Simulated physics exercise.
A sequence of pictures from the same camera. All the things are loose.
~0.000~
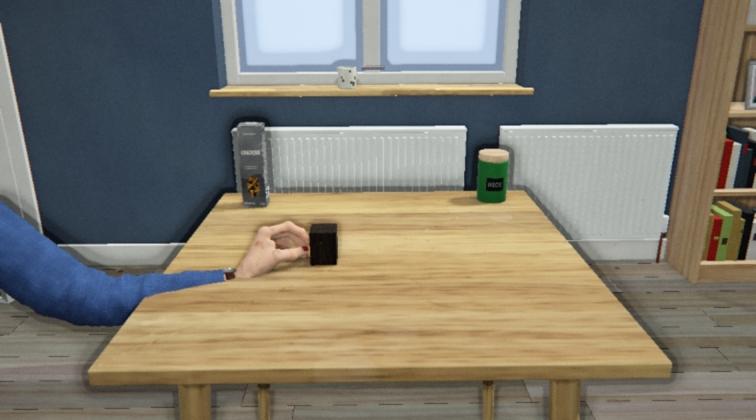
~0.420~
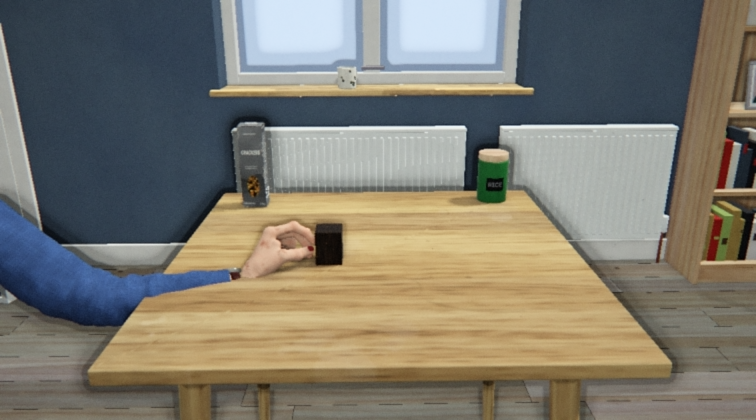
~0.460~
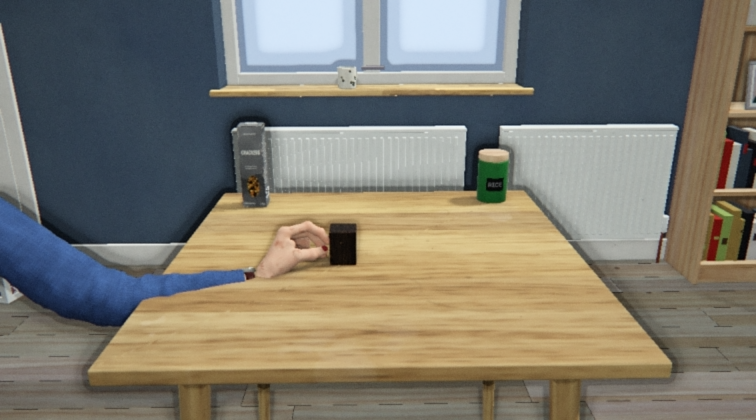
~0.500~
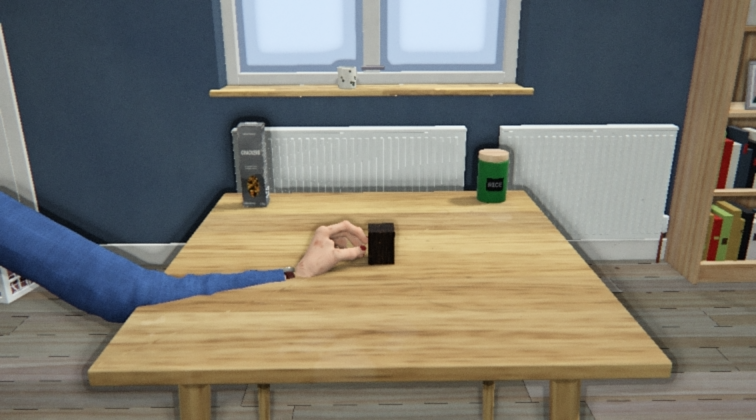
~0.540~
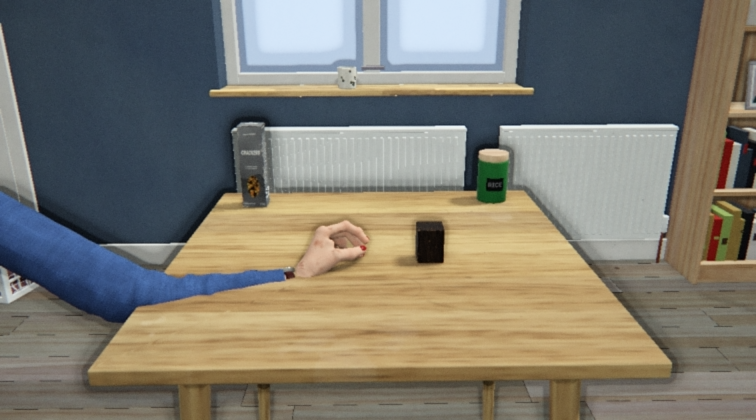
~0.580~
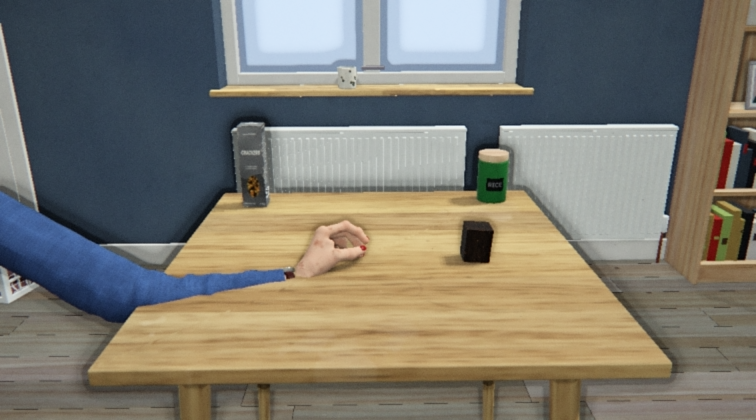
A black block is pushed slowly rightward across a wooden table by a hand in a blue sleeve, then slides on farther right, tilting slightly, while the hand stays still; a grey box and green jar stand behind.
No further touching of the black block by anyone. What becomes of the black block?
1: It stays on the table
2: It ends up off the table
The answer is 2.
By 0.78 s, black block now off the table.
By 0.98 s, things are still on the move.
By 1.18 s, as before.
When it is over (1.3 s), off the table, black block.
